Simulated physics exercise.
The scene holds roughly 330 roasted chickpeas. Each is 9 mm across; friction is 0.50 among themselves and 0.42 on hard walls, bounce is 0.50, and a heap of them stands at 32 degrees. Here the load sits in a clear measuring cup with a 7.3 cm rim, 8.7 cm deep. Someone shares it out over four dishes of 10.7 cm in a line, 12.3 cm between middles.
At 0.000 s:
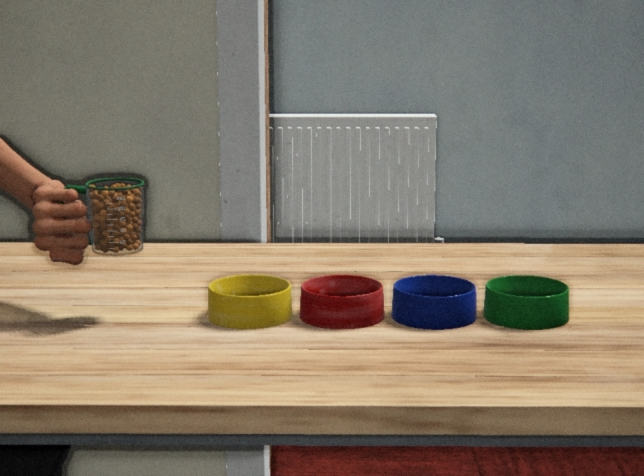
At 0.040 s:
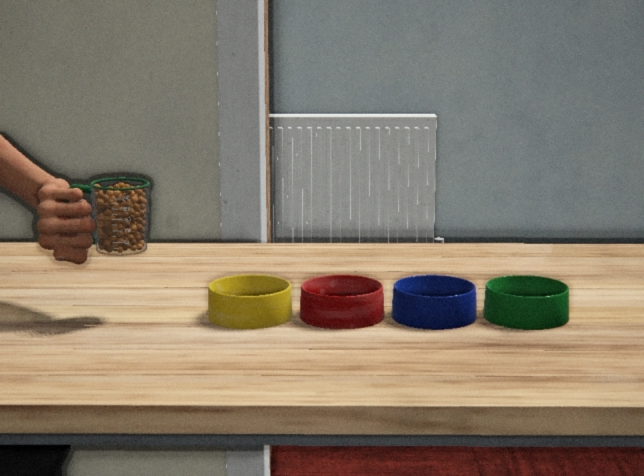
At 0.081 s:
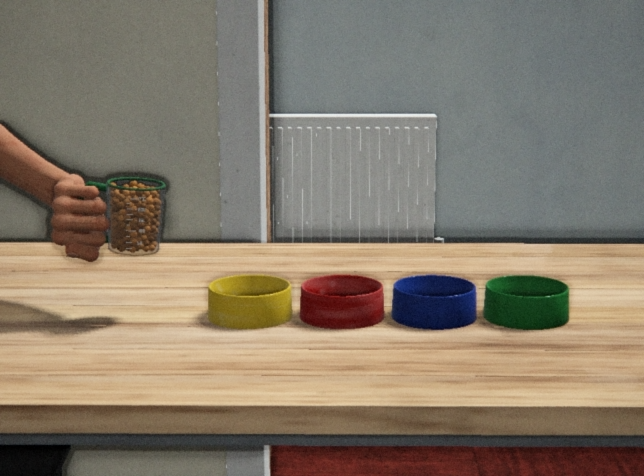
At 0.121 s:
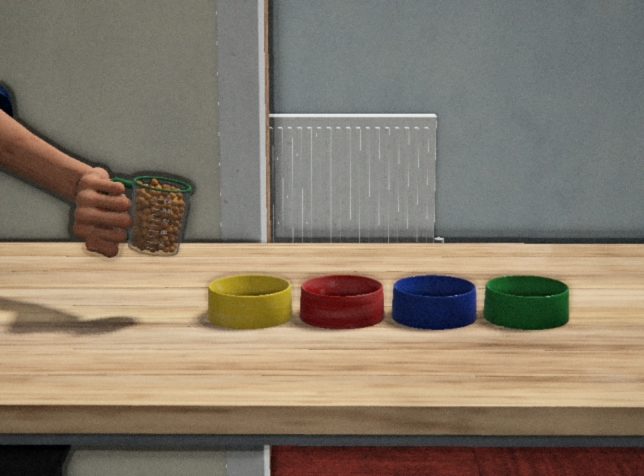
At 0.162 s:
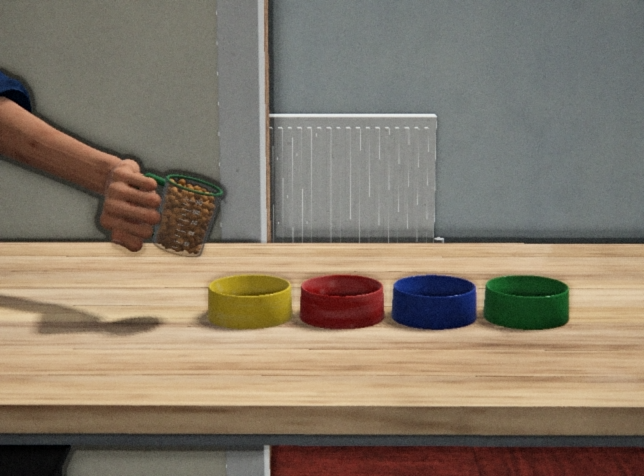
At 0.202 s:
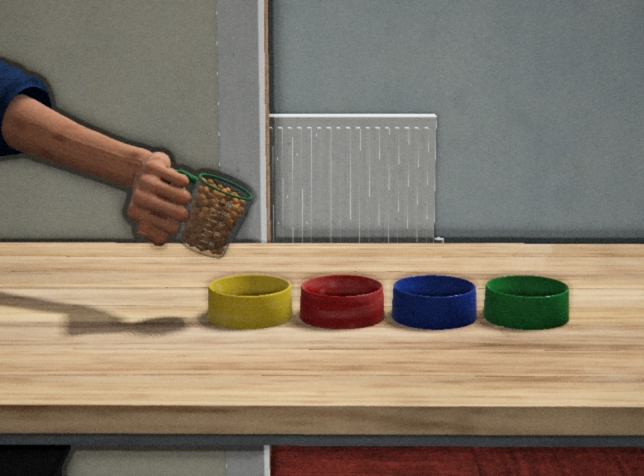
A hand holding a clear, green-rimmed measuring cup of small brown pieces moved right above a wooden table, gradually tilting the cup rightward as it neared a row of yellow, red, blue and green dishes.
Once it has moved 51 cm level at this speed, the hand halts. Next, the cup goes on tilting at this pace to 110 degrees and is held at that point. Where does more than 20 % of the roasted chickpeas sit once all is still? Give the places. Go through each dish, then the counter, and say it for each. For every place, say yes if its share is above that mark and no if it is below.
Red: No, blue: No, green: Yes, yellow: No, counter: Yes.
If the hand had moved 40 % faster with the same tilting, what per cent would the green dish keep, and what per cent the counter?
Shares: Green 60, counter 40.
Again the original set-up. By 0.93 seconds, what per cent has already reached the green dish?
By that moment, around 30 percent has got there.
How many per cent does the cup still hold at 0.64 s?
I'd estimate some 85 per cent of the load.
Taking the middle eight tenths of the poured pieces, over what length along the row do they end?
That stretch measures near 25 centimetres.
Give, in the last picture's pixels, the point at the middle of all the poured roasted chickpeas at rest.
I'd say roughly (604, 314).
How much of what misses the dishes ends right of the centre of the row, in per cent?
About 100 percent.
Then, at 0.46 s, tilt 66 degrees; cup holds 100 %.
After 0.64 s, tilt 96 degrees; cup holds 85 %, green 5 %.
After 0.93 s, tilt 110 degrees; cup holds 5 %, green 30 %.
In the end, at 1.6 s, red 0 %, blue 0 %, green 35 %, yellow 0 %, counter 65 %.
